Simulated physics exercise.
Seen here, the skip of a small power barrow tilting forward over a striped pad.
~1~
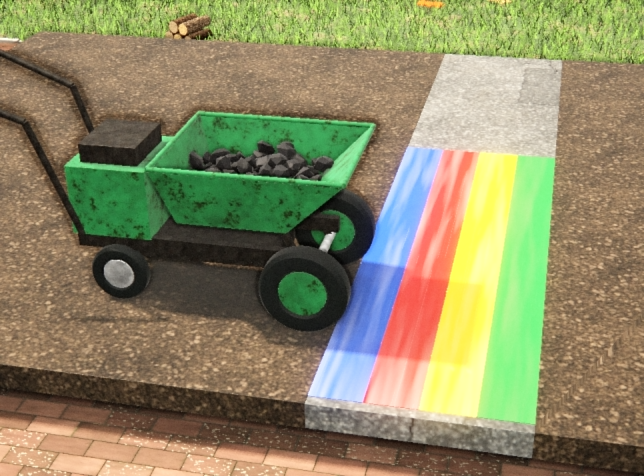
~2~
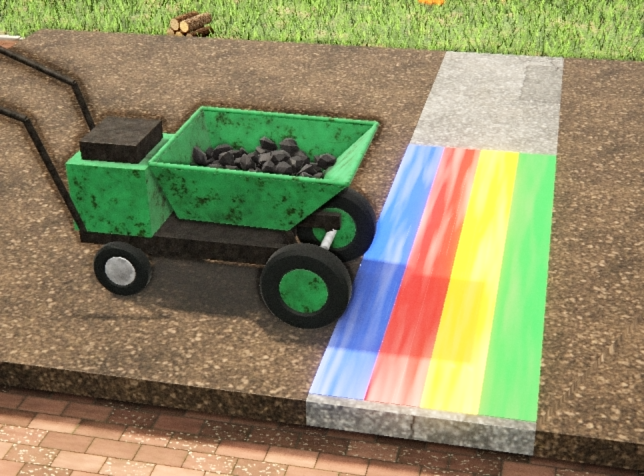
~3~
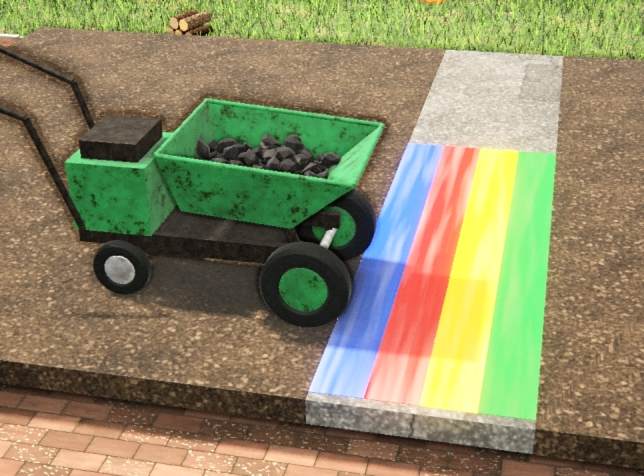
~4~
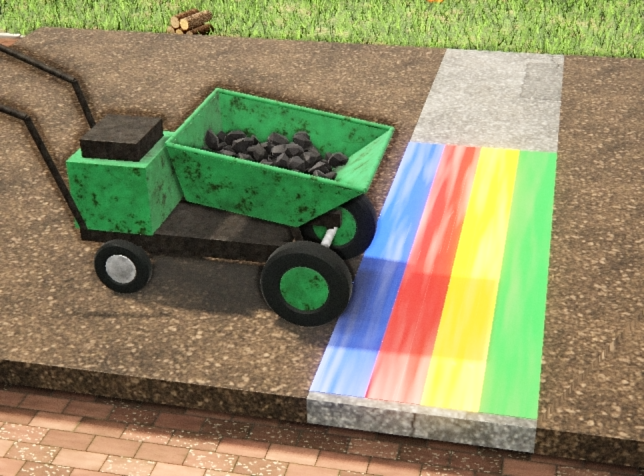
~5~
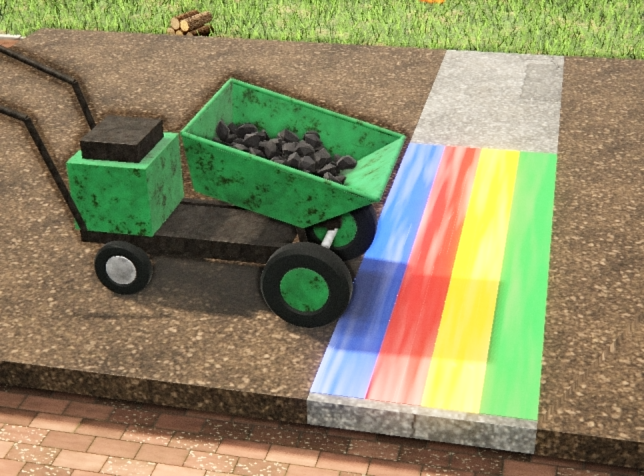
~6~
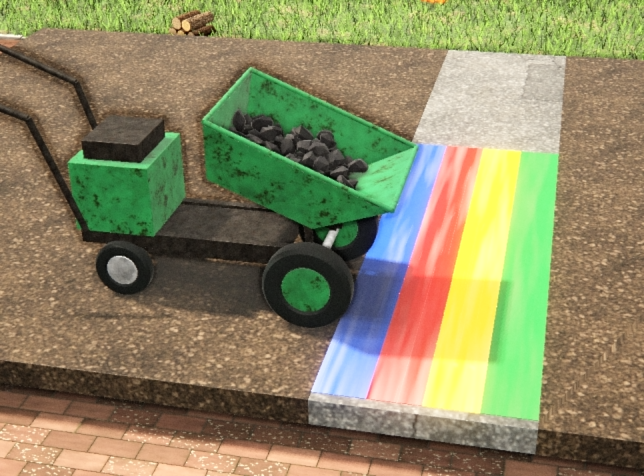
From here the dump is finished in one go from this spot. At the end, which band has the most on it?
The yellow strip carries the most.
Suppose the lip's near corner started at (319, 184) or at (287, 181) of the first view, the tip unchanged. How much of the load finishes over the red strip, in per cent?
About 20 and 40 per cent.
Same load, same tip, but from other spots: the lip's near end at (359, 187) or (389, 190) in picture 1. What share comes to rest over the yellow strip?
In turn 30 and 10 in a hundred.
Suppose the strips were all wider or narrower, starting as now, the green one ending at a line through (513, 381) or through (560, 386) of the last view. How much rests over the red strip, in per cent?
In turn 0 and 10 in a hundred.
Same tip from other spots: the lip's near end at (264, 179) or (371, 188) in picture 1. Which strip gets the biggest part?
In turn: The red one; the green one.
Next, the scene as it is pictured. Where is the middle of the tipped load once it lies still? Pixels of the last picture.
Around (490, 301).
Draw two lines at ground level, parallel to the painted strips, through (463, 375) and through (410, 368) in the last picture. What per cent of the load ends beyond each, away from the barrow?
The first gives 50 %, the second 80 %.
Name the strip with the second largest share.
It is green.
Soon, skip tipped steeply; all in the skip.
A while on, skip tipped right over; about half in the skip; a stray few over the red strip; about a third over the yellow strip; a small part over the green strip.
Towards the end, skip tipped right over; about a quarter in the skip; a stray few over the red strip; about half over the yellow strip; about a quarter over the green strip; a small part off the paint.
Finally, skip tipped right over; about a quarter in the skip; none over the blue strip; a small part over the red strip; about a third over the yellow strip; about a quarter over the green strip; a small part off the paint.
